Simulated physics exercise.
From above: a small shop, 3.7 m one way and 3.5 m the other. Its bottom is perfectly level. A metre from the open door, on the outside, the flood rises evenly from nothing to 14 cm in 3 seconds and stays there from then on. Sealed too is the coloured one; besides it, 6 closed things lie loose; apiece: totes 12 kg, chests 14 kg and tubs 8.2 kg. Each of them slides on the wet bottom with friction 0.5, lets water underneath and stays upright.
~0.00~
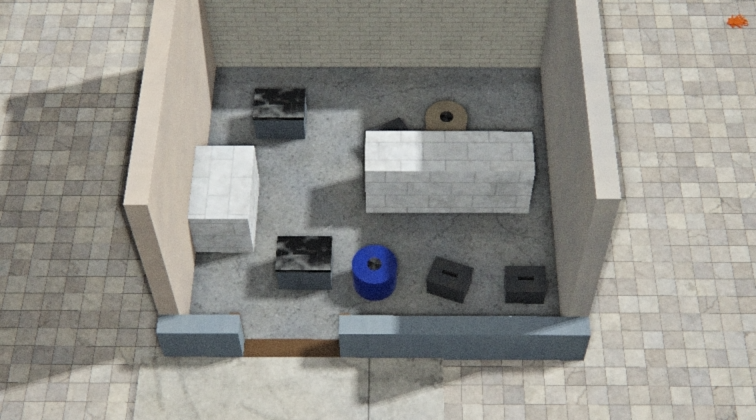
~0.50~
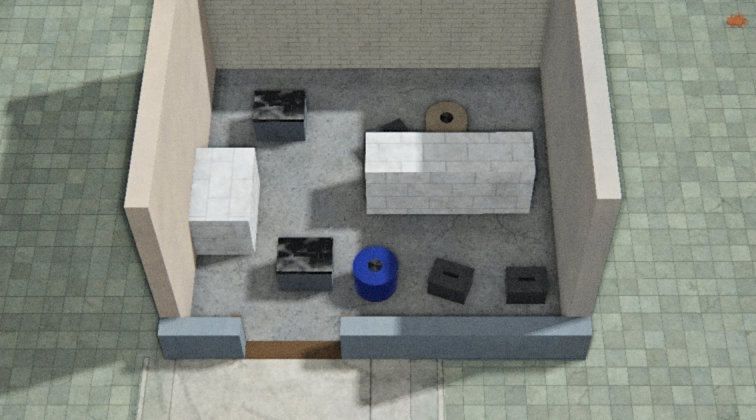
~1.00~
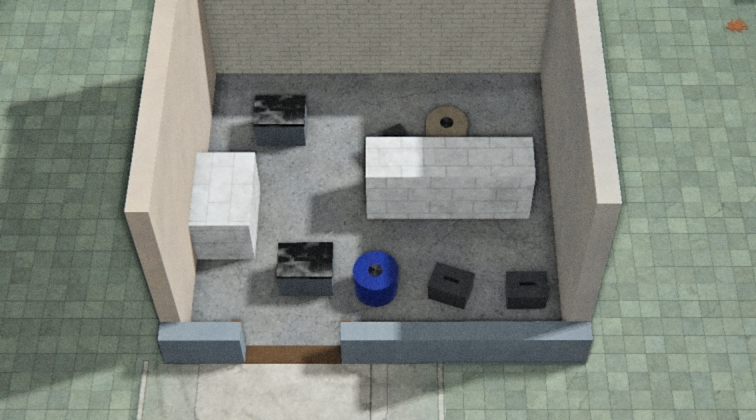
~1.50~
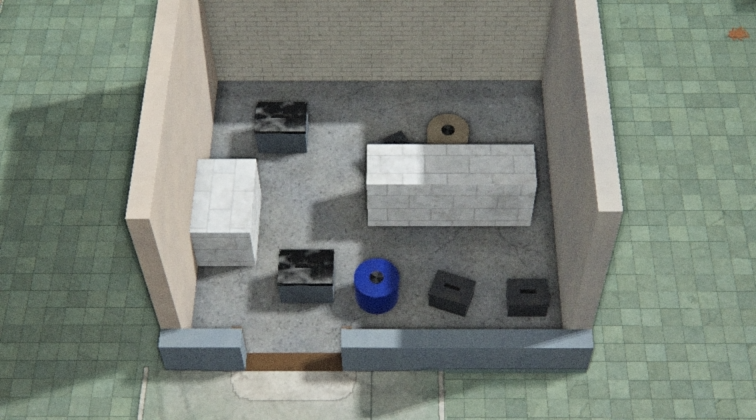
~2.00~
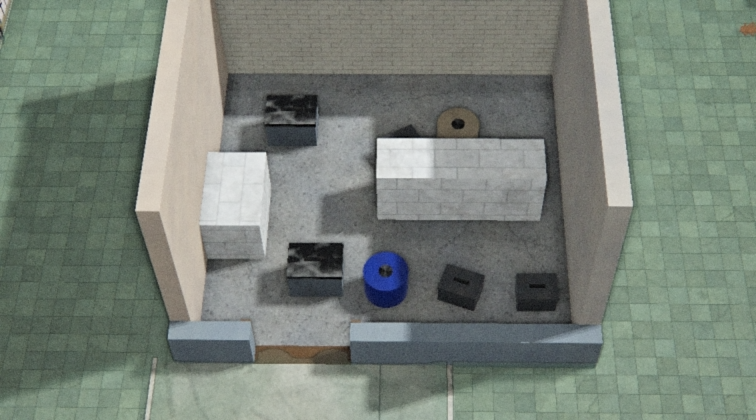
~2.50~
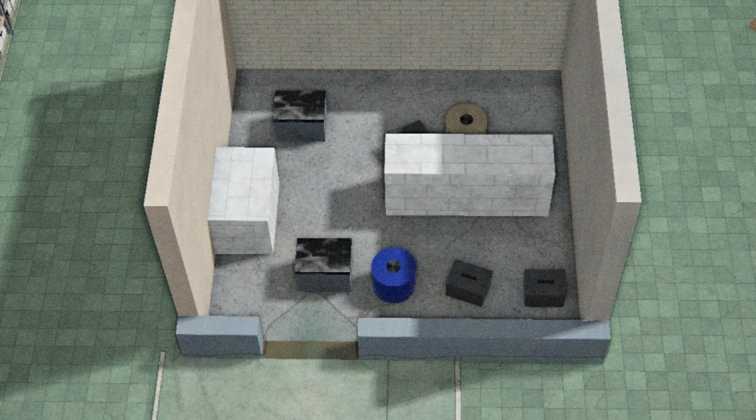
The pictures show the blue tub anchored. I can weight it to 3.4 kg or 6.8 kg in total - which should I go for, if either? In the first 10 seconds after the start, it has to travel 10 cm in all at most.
Neither will work.
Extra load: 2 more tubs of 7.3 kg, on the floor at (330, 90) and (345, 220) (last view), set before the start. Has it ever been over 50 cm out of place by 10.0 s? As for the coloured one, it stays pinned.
First stays inside, then exceeds it.
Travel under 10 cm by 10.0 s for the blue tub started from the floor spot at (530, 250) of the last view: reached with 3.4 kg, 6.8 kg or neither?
Note: None OK.
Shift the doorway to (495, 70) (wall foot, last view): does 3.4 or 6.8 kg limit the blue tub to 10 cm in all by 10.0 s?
In that case the lighter option suffices.
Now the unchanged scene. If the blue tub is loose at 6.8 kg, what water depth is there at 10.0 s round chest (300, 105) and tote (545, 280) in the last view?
I'd estimate 6 cm for the first and 5 cm for the second.
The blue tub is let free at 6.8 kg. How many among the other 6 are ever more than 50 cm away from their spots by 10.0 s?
Answer: 1.
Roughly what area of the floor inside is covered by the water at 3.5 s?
That flooded area is roughly 1.5 m2.
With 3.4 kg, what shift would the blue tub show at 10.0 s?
Roughly 140 cm.
After 3.5 s the blue tub would be 4 cm from its start with 3.4 kg and 0 cm from its start with 6.8 kg; 2 cm of water round it then.
After 4.5 s the blue tub would be 54 cm from its start with 3.4 kg and 27 cm from its start with 6.8 kg; 3 cm of water round it then.
After 7.0 s the blue tub would be 163 cm from its start with 3.4 kg and 29 cm from its start with 6.8 kg; 3 cm of water round it then.
After 10.0 s the blue tub would be 134 cm from its start with 3.4 kg and 29 cm from its start with 6.8 kg; 3 cm of water round it then.
